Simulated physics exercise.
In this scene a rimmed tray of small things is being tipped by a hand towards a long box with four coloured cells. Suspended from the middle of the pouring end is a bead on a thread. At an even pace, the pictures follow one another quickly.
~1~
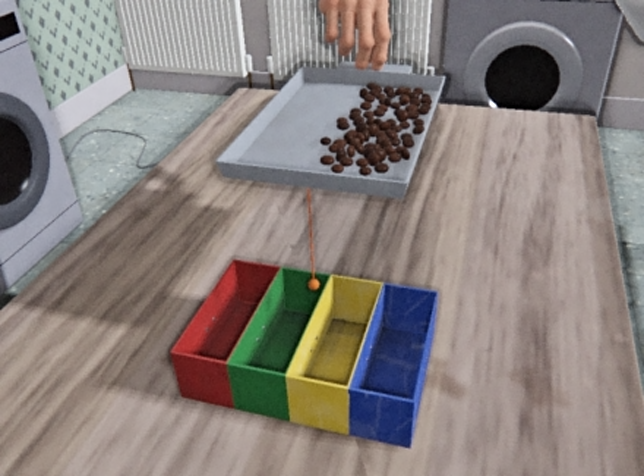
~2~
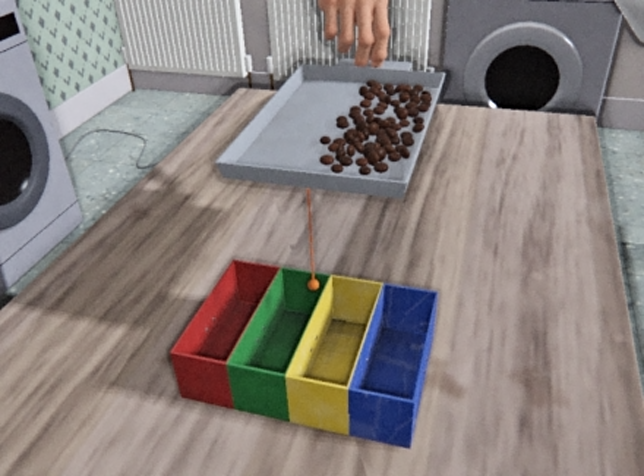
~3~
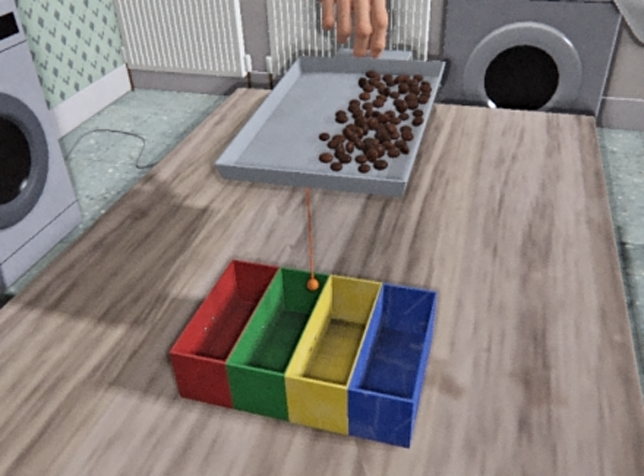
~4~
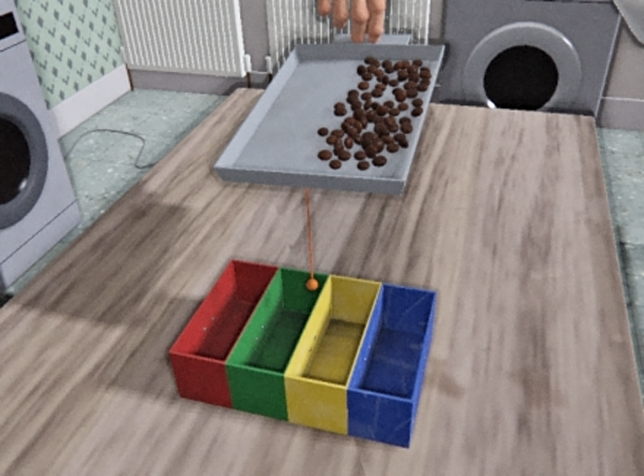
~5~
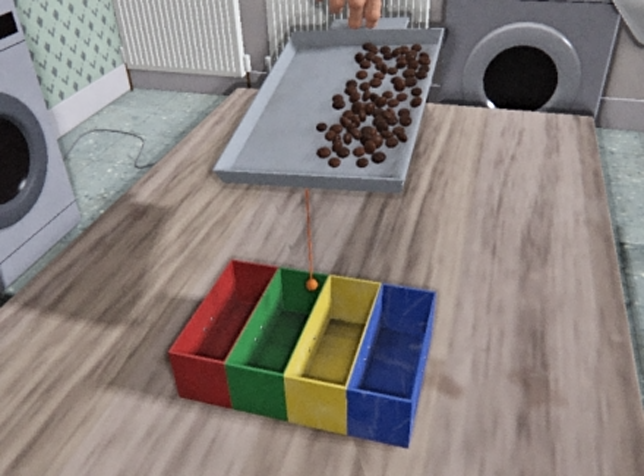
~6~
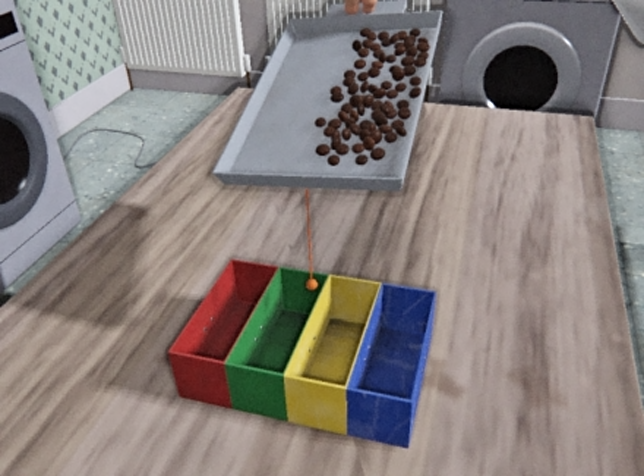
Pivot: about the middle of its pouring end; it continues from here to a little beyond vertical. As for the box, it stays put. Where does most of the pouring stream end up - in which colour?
In the red one.
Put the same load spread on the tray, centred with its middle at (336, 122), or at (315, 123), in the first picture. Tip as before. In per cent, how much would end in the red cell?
About 70 % and 70 %.
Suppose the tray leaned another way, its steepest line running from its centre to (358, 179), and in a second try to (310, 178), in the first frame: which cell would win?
First: Blue. Second: The yellow cell.
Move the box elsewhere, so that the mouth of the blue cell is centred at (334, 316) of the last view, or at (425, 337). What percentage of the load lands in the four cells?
In turn about 100 and about 70 percent.
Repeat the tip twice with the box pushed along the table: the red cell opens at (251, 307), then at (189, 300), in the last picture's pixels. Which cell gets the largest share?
At the first place the red cell, at the second the cell in green.
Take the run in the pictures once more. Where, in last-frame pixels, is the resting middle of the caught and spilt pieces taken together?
Roughly pixel (246, 355).
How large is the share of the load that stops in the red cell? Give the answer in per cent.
Result: Close to 50 in a hundred.
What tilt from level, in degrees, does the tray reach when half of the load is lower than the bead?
Tilt: Around 110 degrees.
Shortly afterwards, tray tipped steeply; all but a few on the tray; only a few falling or outside the box.
Next, tray tipped right over; near half on the tray; near a quarter in the red cell; a little in the green cell; a little falling or outside the box.
Some moments later, tray tipped past a quarter turn; near half in the red cell; near a third in the green cell; a little in the yellow cell; only a few in the blue cell; a little falling or outside the box.
In the end, tray tipped past a quarter turn; near half in the red cell; near a third in the green cell; a little in the yellow cell; only a few in the blue cell; a little outside the box.
